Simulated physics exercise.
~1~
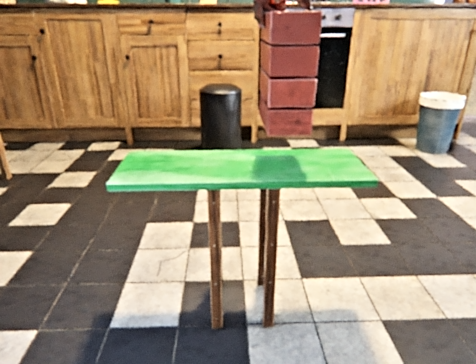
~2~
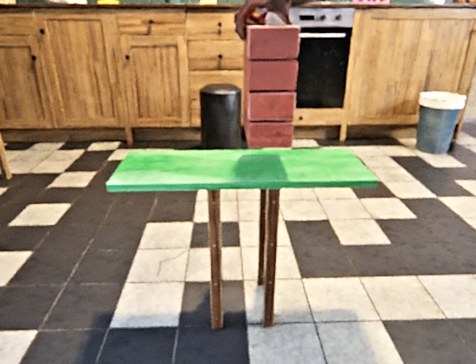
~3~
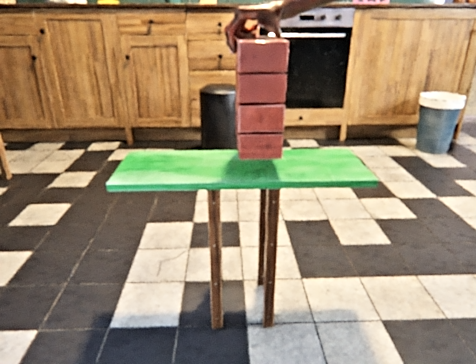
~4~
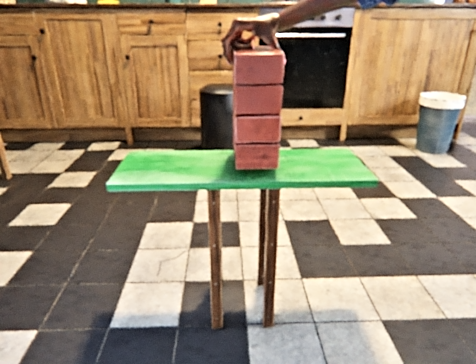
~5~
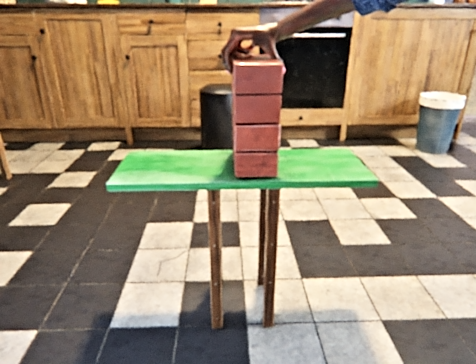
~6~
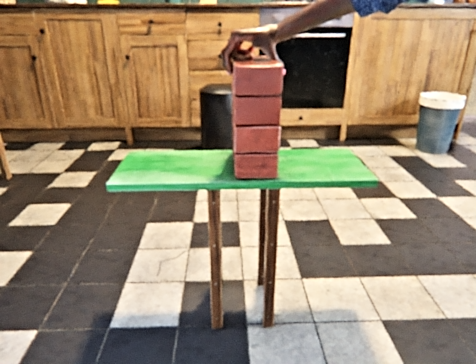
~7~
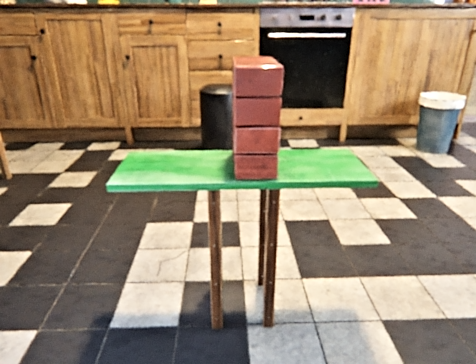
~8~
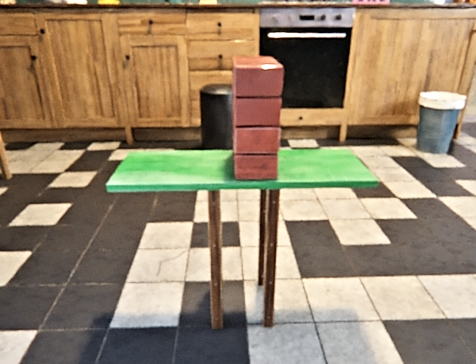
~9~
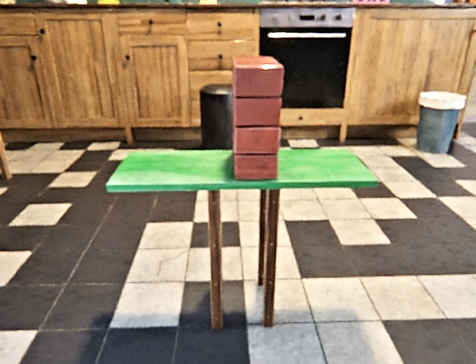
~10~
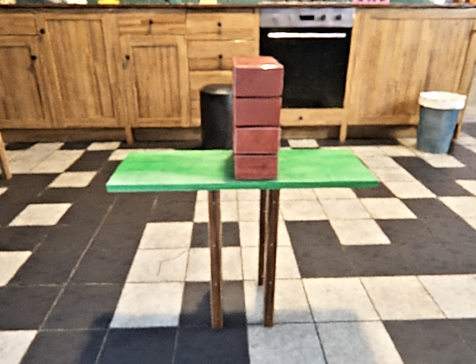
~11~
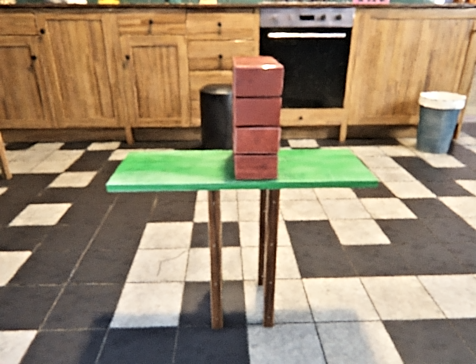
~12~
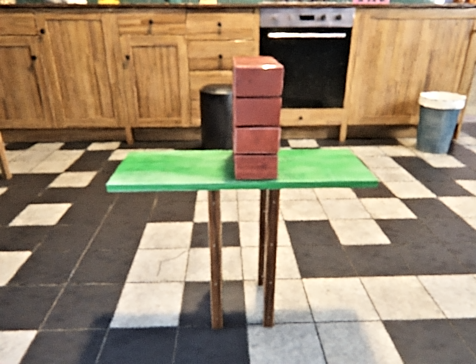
A stack of reddish bricks was lowered by a hand onto the middle of a narrow green stand in a kitchen. The hand steadied it briefly, then let go and withdrew, and the stand stayed upright with the bricks resting on top.
